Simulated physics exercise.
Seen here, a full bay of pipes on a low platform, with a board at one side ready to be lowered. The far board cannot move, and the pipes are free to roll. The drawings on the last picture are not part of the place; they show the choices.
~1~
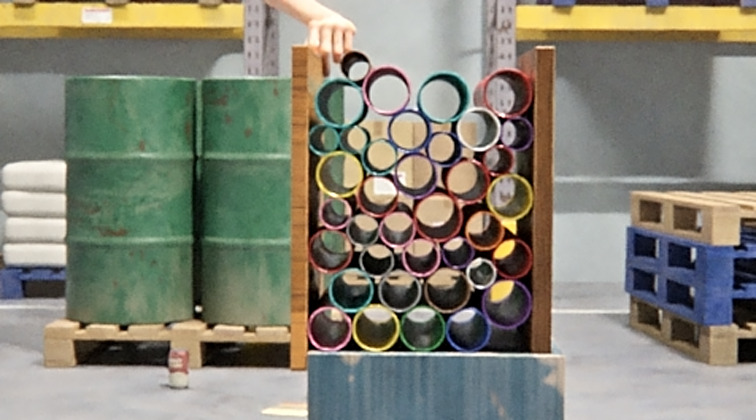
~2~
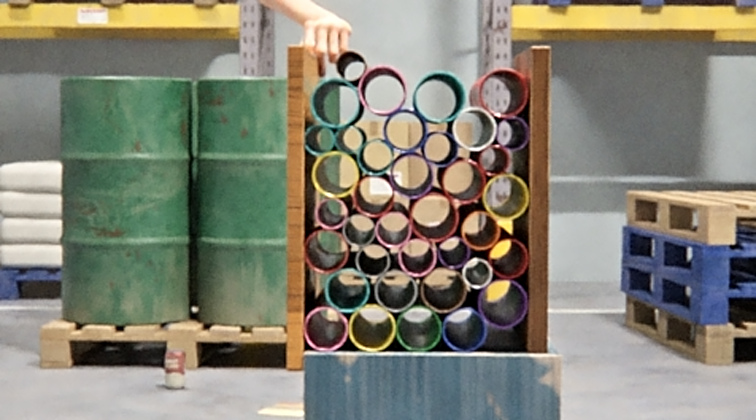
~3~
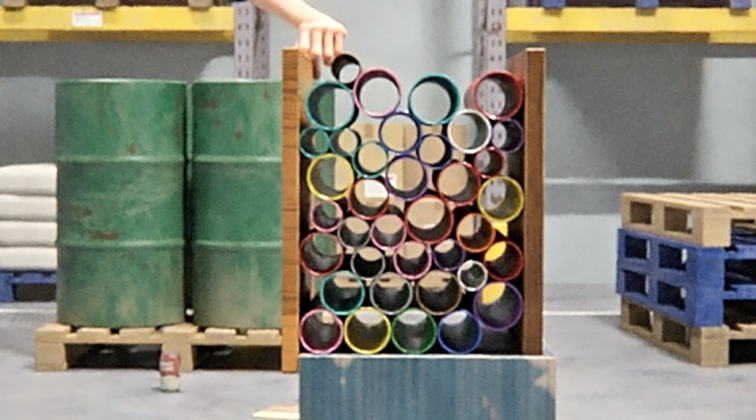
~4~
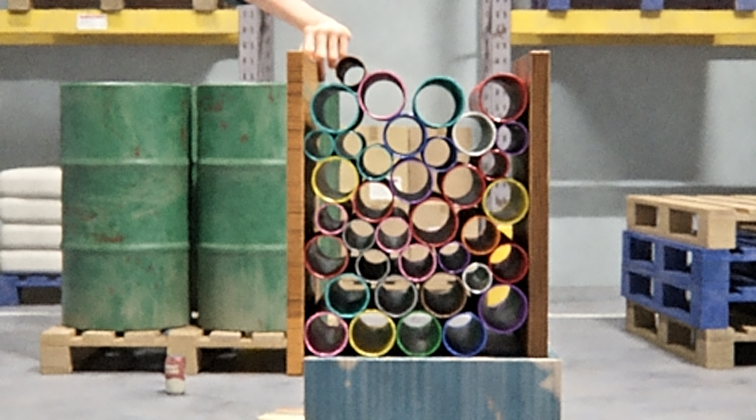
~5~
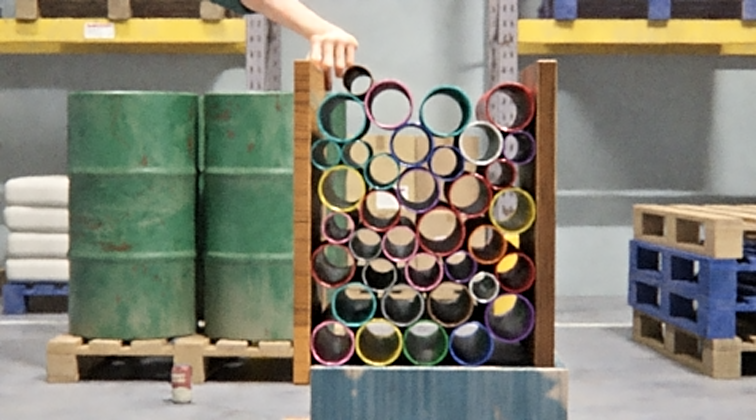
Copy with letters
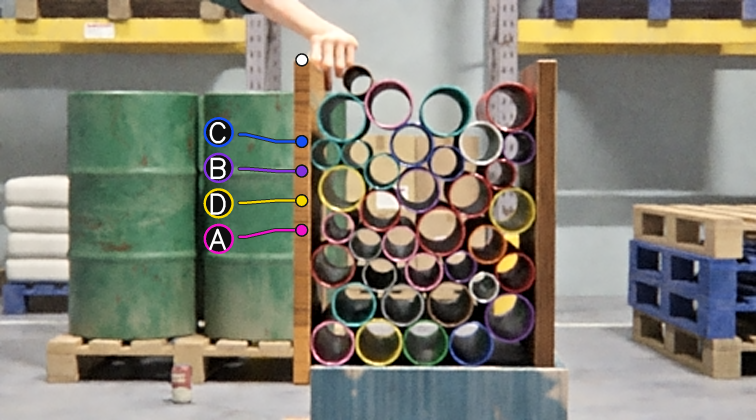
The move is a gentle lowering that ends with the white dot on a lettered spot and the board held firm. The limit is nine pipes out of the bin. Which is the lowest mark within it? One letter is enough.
The lowest mark that will do is A.
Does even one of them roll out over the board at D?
Yes.
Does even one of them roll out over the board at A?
Yes, at A.
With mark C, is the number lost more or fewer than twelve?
It loses fewer than twelve.
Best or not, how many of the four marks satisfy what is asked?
Four of the four.
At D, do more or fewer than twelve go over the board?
At D, fewer than twelve.
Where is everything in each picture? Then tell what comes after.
In the first frame, a blue pipe (446, 150); a turquoise pipe (339, 103); a red pipe (508, 94).
In the second frame, a red pipe (504, 93); side board (305, 202).
In the third frame, a pink pipe (321, 332); a turquoise pipe (342, 292).
In the fourth frame, a grey pipe (373, 266); a pink pipe (393, 235).
In the fifth frame, a yellow pipe (342, 189); a blue pipe (448, 163); a turquoise pipe (342, 117).
On the copy, A at (302, 230); B at (302, 171); C at (302, 142); D at (302, 200); the white dot at (302, 60).
On A. First, top of the board (310, 132).
Then, top of the board (310, 213).
Finally, top of the board (310, 230), about five out over the board.
By contrast, B one out over the board; C none out over the board; D about five out over the board.
